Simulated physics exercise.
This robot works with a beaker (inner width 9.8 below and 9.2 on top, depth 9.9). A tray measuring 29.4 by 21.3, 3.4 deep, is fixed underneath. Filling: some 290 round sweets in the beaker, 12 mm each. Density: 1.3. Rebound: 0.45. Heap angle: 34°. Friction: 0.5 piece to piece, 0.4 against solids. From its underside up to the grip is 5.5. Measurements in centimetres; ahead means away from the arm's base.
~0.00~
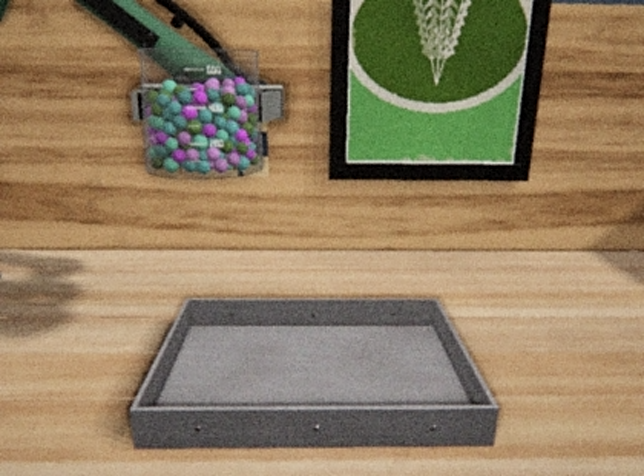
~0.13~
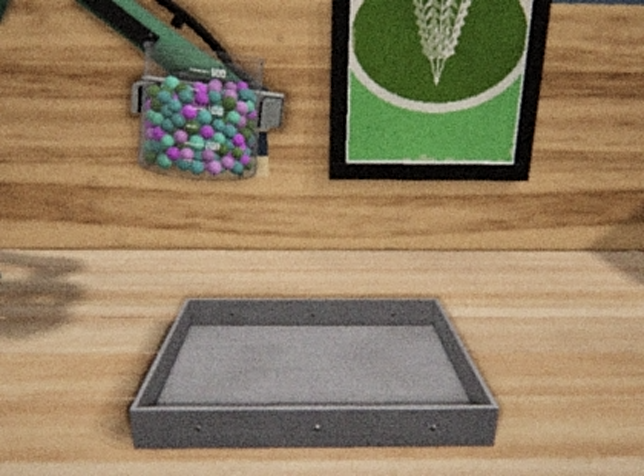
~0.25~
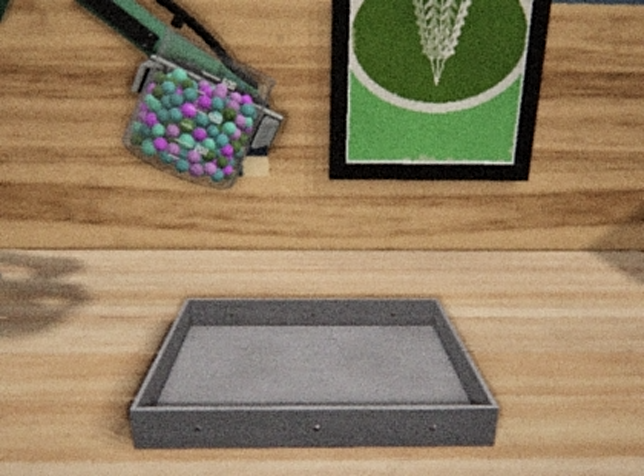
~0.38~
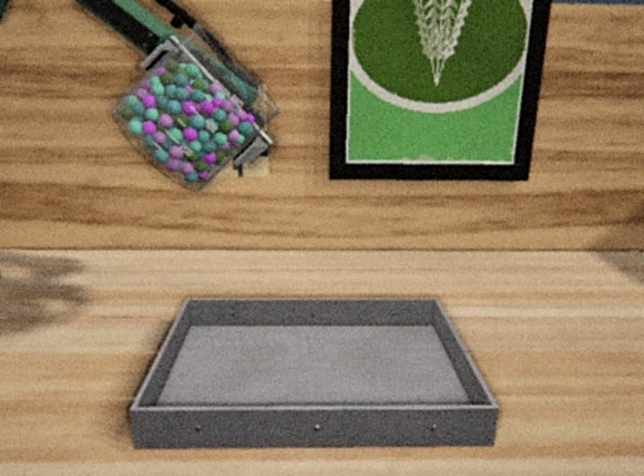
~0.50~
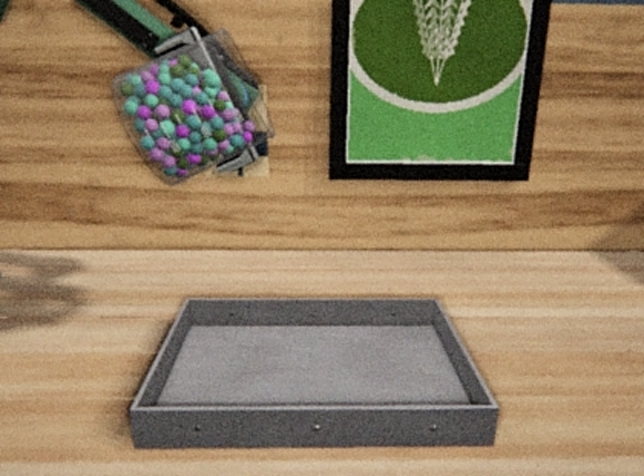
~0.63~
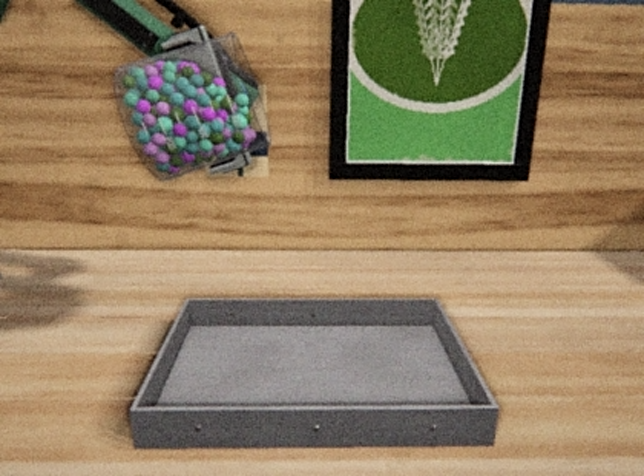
A clear beaker of small round sweets in teal, green, purple and pink, held by a dark green robot arm at upper left, starts upright and tilts steadily to the left, turning more slowly near the end. Behind it are a wood-grain wall and a black-framed green picture with a pale plant design. The unmoving camera looks slightly down on a pale wooden surface, where an empty grey tray sits still.
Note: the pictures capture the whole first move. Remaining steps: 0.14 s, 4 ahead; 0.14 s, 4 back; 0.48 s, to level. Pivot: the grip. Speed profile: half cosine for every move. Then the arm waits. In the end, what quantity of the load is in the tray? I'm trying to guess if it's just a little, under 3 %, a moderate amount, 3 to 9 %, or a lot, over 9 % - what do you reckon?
I reckon a lot.
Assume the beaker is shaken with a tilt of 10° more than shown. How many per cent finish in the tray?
Roughly 30 percent.
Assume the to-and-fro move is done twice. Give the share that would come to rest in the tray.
Then roughly 25 percent.
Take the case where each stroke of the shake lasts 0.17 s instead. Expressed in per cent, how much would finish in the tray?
Estimate for that case: 5 %.
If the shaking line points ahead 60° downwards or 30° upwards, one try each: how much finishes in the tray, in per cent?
Result: Approx. 0 % and 20 %, one try each.
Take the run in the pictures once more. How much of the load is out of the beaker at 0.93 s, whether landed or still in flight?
So far around 10 % is out.
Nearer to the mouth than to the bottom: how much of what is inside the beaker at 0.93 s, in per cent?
Mouth half: Close to 45 per cent.
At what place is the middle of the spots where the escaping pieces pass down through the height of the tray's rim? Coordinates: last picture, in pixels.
Check roughly (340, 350) in the last picture.
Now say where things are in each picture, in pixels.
In the first frame, the beaker middle at (203, 113), level; upper third of the load around (207, 102), from x 155 to 255, top at y 85; 288 in the beaker.
In the second frame, the beaker middle at (202, 113), tilted 7° forward; upper third of the load around (204, 103), from x 150 to 250, top at y 85.
In the third frame, the beaker middle at (200, 112), tilted 25° forward; upper third of the load around (189, 103), from x 135 to 250, top at y 75.
In the fourth frame, the beaker middle at (198, 111), tilted 47° forward; upper third of the load around (180, 97), from x 125 to 250, top at y 65.
In the fifth frame, the beaker middle at (197, 109), tilted 65° forward; upper third of the load around (177, 90), from x 125 to 250, top at y 65.
In the sixth frame, the beaker middle at (197, 108), tilted 72° forward; upper third of the load around (176, 90), from x 130 to 250, top at y 70; 288 in the beaker.
After 0.93 s, tilted 72° forward, highest piece 29 above the table; 254 in the beaker, 1 in the tray, 33 in flight or on a rim.
After 1.24 s, tilted 16° forward, highest piece 30 above the table; 248 in the beaker, 37 in the tray, 1 on the table or floor, 2 in flight or on a rim.
After 1.59 s, level, highest piece 30 above the table; 248 in the beaker, 39 in the tray, 1 on the table or floor.
After 2.64 s, level, highest piece 30 above the table; 248 in the beaker, 39 in the tray, 1 on the table or floor.
In the end, 248 in the beaker, 39 in the tray, 1 on the table or floor. That is 14 % in the tray.
